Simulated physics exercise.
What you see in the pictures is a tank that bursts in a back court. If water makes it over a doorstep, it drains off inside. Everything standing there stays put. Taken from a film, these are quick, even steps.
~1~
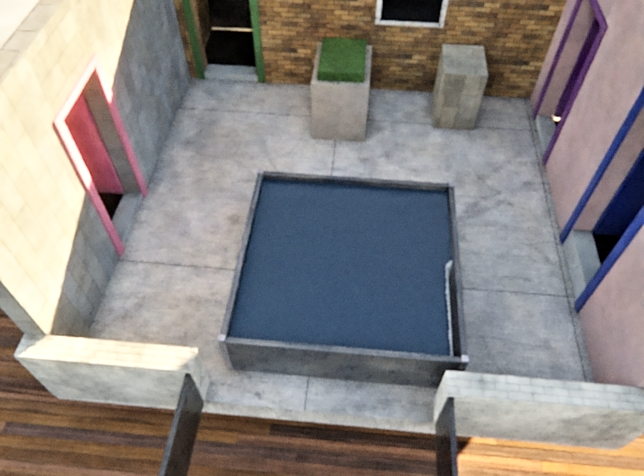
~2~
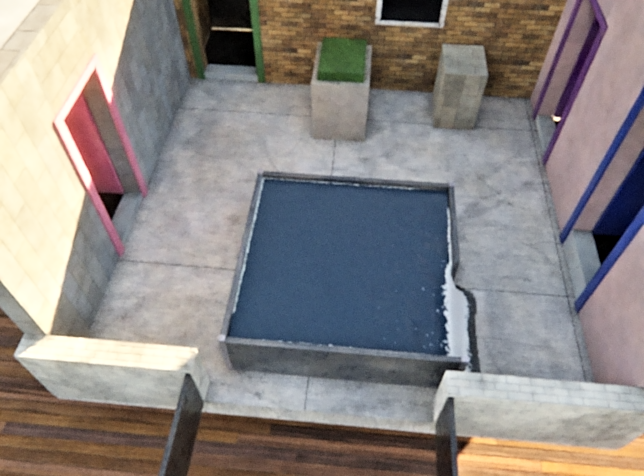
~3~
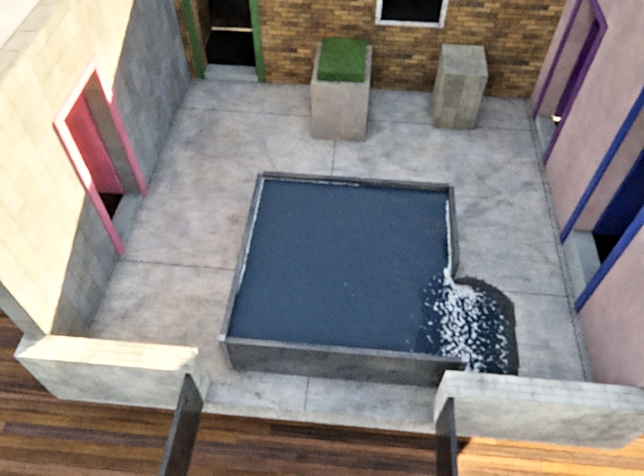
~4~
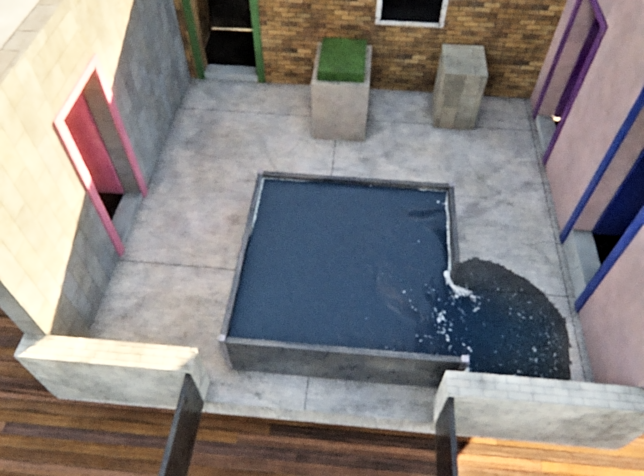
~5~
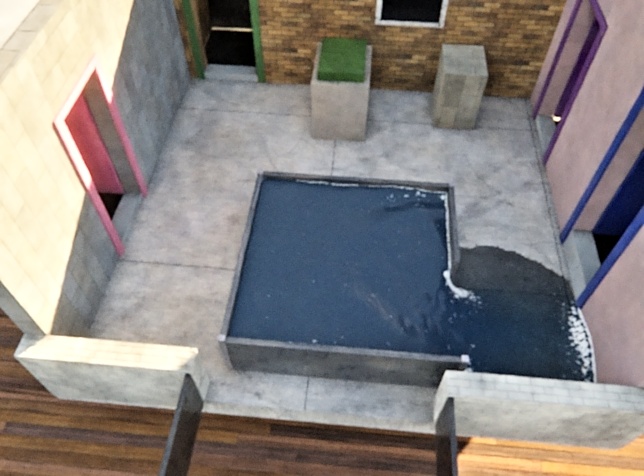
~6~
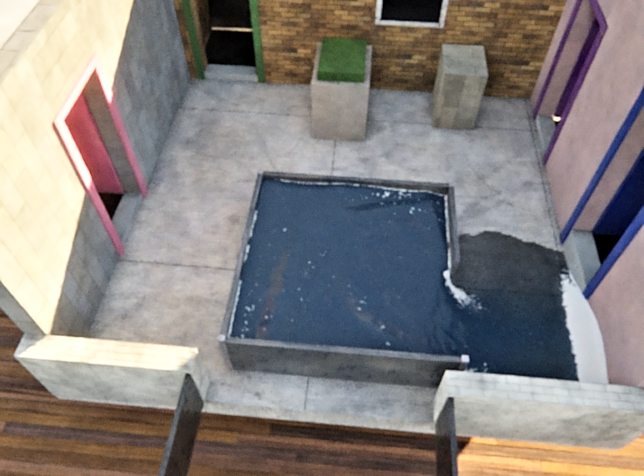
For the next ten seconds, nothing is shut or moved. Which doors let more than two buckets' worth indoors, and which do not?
The pink door does not; the green door does not; the blue door does not; the purple door lets more through.
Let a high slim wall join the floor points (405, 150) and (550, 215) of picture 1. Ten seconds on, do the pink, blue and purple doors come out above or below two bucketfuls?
Note - pink door: Does not reach it; blue door: Does not reach it; purple door: Does not reach it.
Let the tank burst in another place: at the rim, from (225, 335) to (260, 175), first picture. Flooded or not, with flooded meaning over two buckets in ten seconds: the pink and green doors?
Pink overflows; green overflows.
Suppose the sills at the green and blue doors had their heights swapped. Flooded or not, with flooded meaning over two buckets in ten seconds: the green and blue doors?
Lab note: Green door doesn't reach it; blue door crosses the line.
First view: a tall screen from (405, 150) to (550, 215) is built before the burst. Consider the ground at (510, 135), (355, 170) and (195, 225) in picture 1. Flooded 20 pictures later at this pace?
Taking the points in order, they are inundated, inundated and high and dry.
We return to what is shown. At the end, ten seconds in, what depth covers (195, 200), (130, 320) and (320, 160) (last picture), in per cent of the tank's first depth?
Readings in sequence: 10, 8, 8 percent.
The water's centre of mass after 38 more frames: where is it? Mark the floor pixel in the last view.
About (417, 220).
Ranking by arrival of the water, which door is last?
Answer - the door marked pink.
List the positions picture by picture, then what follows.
The first frame shows still water in the open tank at (349, 258).
In the second frame, the front is at a hidden place, out from the gap at (449, 329).
In the third frame, water pours out at (449, 329) and has run to (496, 295).
In the fourth frame, water pours out at (449, 330) and has run to (556, 321).
In the fifth frame, water pours out at (449, 330) and has run to a hidden place.
In the sixth frame, the front is at (563, 260), out from the gap at (449, 329).
A moment on, water covers 15 % of the floor; the pink door not reached, the green door not reached, the blue door wet at the sill, nothing in, the purple door not reached.
Next, water covers 30 % of the floor; the pink door not reached, the green door not reached, the blue door wet at the sill, nothing in, the purple door wet at the sill, nothing in.
Then, water covers 50 % of the floor; the pink door not reached, the green door not reached, the blue door under two buckets in, the purple door wet at the sill, nothing in.
Later, water covers 70 % of the floor; the pink door not reached, the green door wet at the sill, nothing in, the blue door under two buckets in, the purple door far over two buckets in.
In the end, water covers 95 % of the floor; the pink door under two buckets in, the green door wet at the sill, nothing in, the blue door under two buckets in, the purple door far over two buckets in.
